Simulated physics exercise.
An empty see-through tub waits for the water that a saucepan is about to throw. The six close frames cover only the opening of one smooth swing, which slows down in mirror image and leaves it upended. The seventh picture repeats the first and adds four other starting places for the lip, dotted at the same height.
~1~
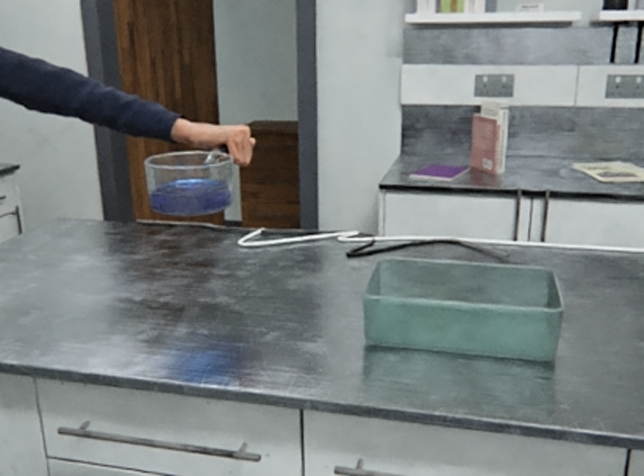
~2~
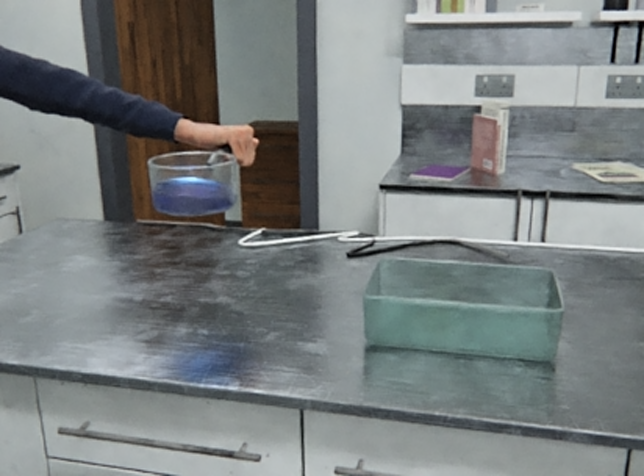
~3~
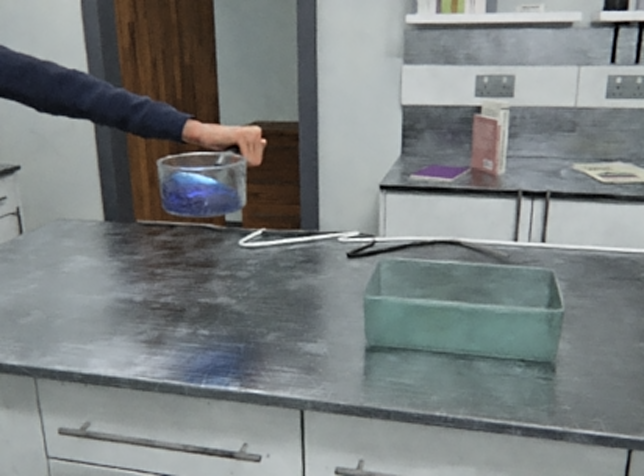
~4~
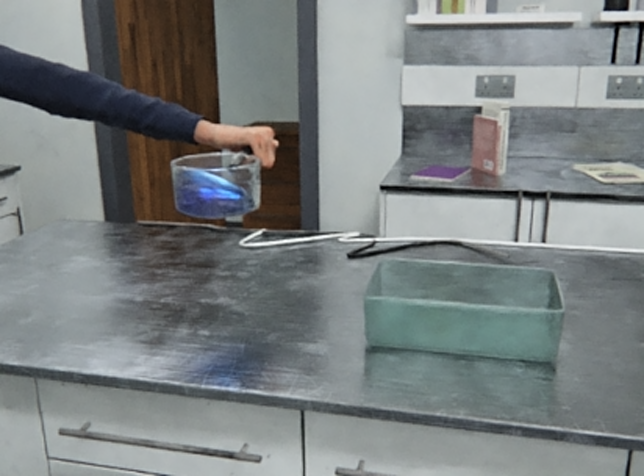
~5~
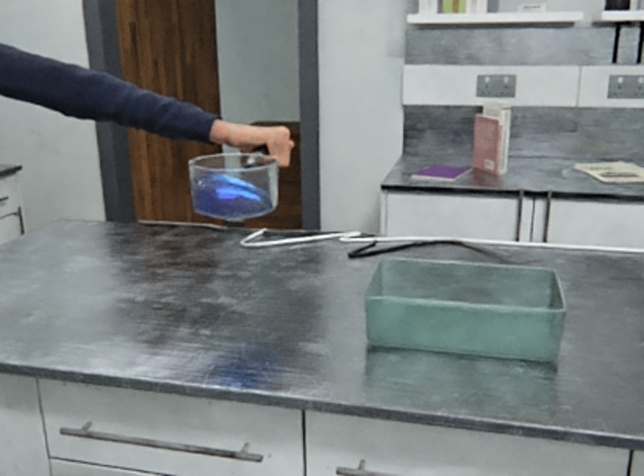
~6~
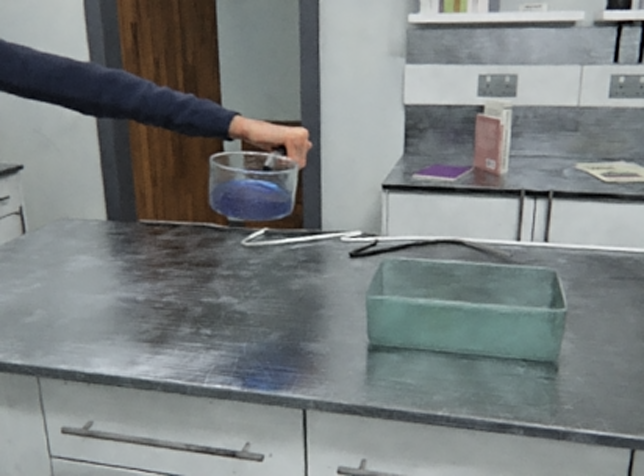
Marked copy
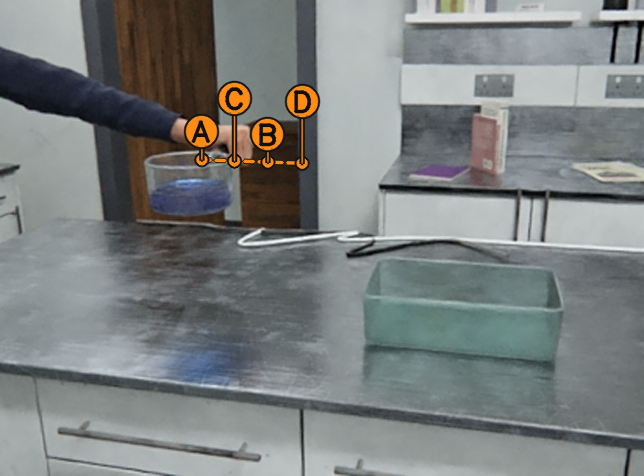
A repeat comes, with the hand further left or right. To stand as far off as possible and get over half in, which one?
Take B.
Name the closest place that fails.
Place C.
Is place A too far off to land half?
Yes, it does.
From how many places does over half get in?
Two of them.
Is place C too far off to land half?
Yes, that goes wrong.
On the marked copy, A at (201, 159); B at (267, 162); C at (234, 160); D at (302, 163).
If A is chosen, about 4 % lands in the tub, 96 % falls short.
If B is chosen, about 83 % lands in the tub, 12 % falls short and 5 % goes beside or beyond.
If C is chosen, about 30 % lands in the tub, 66 % falls short and 4 % goes beside or beyond.
If D is chosen, about 89 % lands in the tub, 4 % falls short and 6 % goes beside or beyond.
